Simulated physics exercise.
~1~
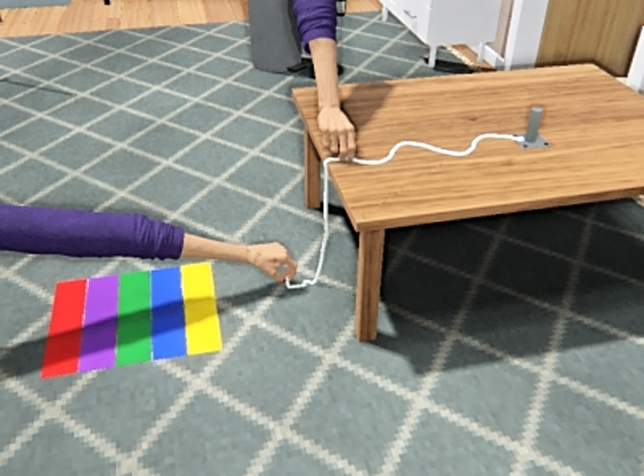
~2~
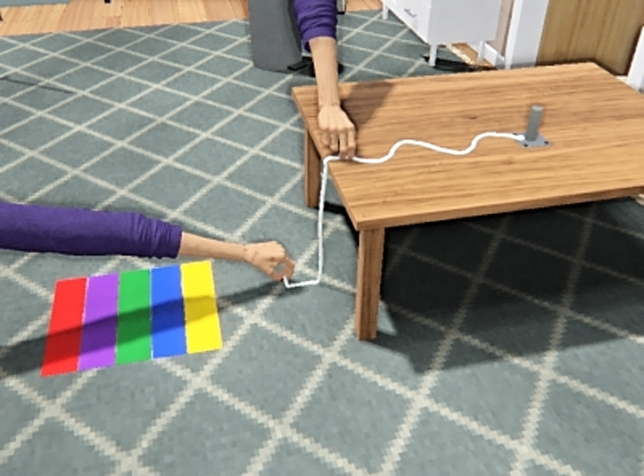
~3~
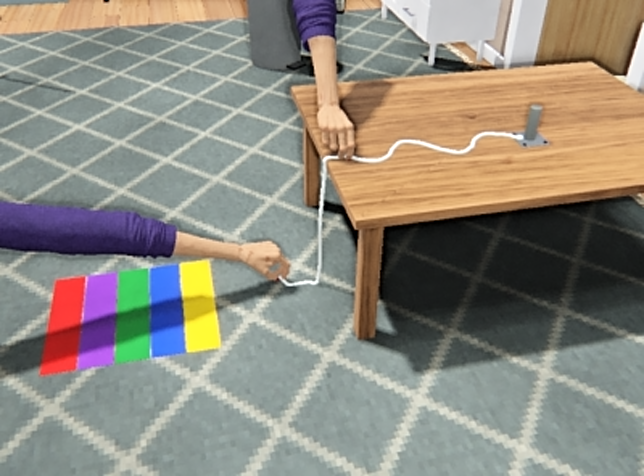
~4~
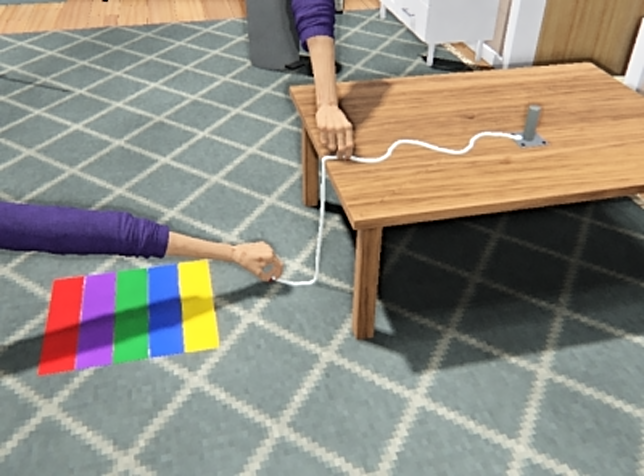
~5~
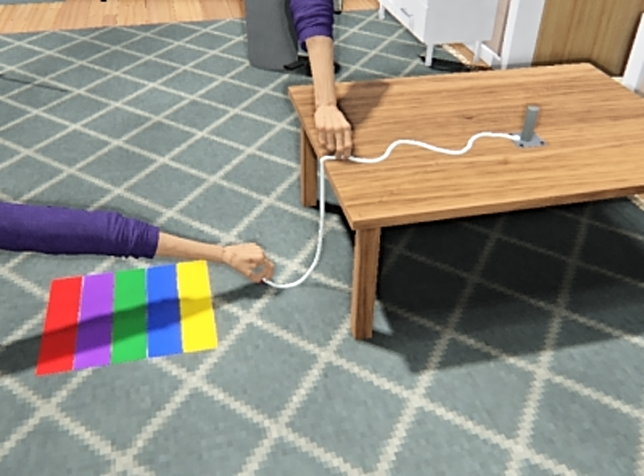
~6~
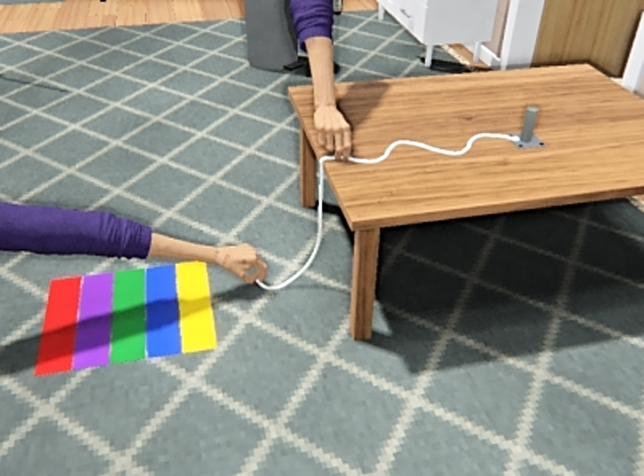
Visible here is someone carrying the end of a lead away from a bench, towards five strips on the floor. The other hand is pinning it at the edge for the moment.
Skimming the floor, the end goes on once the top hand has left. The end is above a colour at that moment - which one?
The green one.
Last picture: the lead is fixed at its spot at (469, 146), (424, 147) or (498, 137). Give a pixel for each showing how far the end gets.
(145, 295), (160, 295), (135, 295).
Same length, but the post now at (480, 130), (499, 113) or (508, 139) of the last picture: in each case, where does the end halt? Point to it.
In order, it comes out close to (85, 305), (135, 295) and (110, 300).
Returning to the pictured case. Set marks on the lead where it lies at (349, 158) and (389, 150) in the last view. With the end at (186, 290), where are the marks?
Roughly (315, 181) for the first and (357, 156) for the second.
Soon after, end near (186, 290); over yellow.
Then, end near (149, 295); over blue.
At full stretch, end near (127, 298); over green. Over green.
